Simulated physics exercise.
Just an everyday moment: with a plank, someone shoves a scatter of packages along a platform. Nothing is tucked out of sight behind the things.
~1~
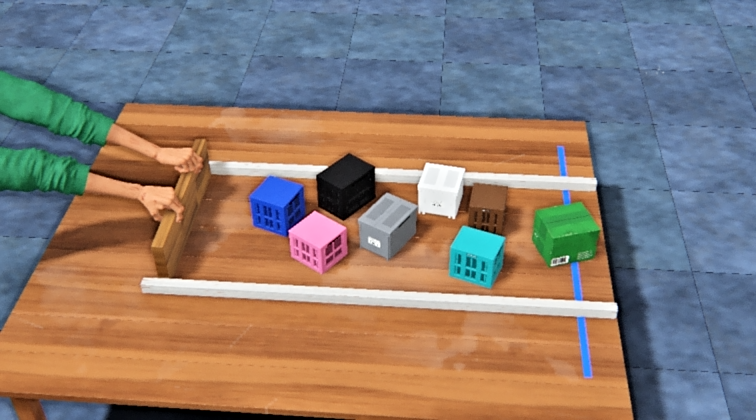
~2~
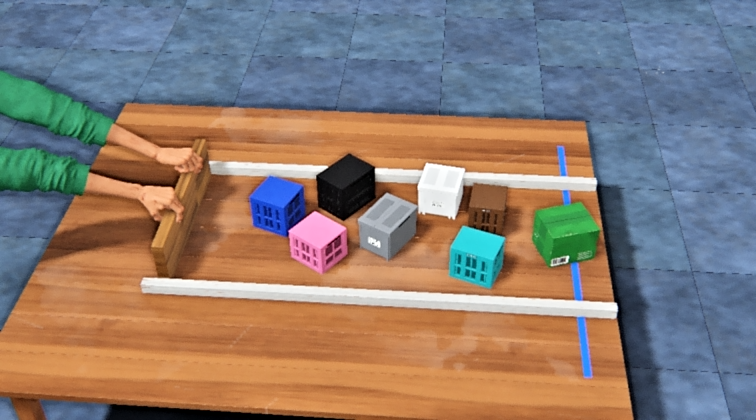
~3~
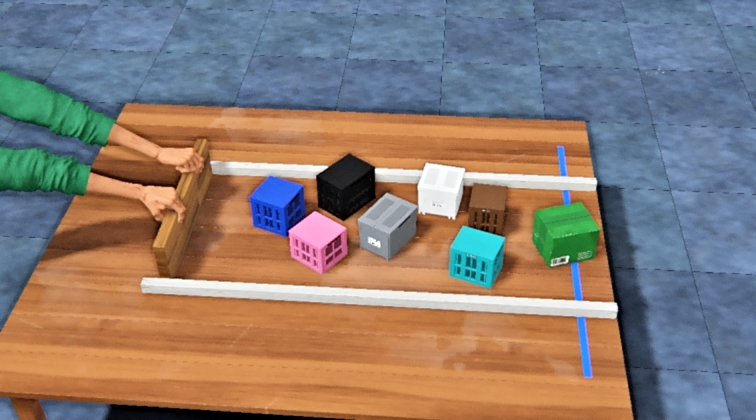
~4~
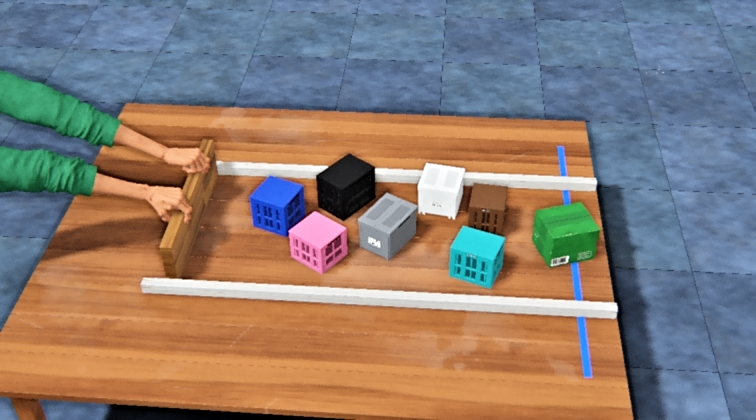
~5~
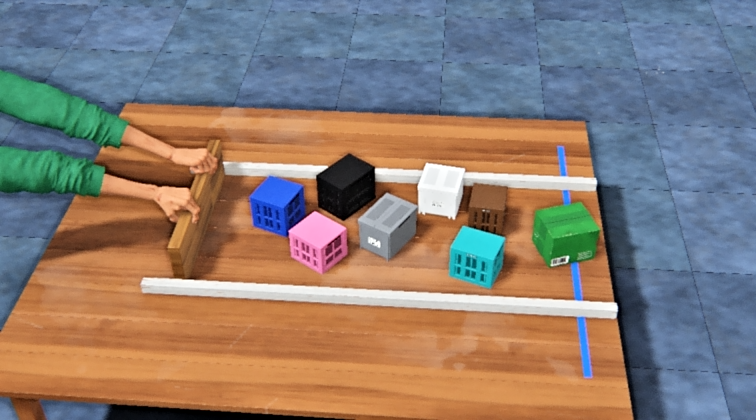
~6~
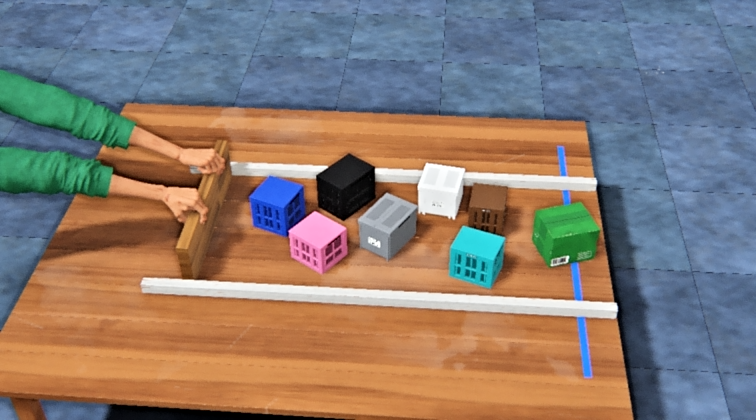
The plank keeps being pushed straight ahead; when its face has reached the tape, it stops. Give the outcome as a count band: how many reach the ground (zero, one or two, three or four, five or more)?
So the tally of ones that come down is five plus, really.
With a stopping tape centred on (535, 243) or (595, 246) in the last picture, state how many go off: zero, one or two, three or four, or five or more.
Taking the two places as listed: One or two, then five or over.
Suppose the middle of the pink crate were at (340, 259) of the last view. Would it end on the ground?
Result: The pink crate keeps its place.
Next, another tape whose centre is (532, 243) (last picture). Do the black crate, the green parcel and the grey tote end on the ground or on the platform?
Result - black crate: Remains in place; green parcel: Drops; grey tote: Remains in place.
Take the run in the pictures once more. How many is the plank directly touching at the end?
It adds up to 3.
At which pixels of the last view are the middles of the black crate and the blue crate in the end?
The one named first is at (587, 191), the next at (593, 224).
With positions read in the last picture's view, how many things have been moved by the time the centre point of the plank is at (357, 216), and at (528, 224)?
First 4, after that 8.
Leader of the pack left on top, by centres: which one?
Foremost, the pink crate.
A little later, none off yet; green parcel at rest near (565, 235); brown crate at rest near (487, 211); turquoise crate at rest near (477, 257).
When it is over, the number that fall off is five or more; down, grey tote, white tote, turquoise crate, brown crate and green parcel.
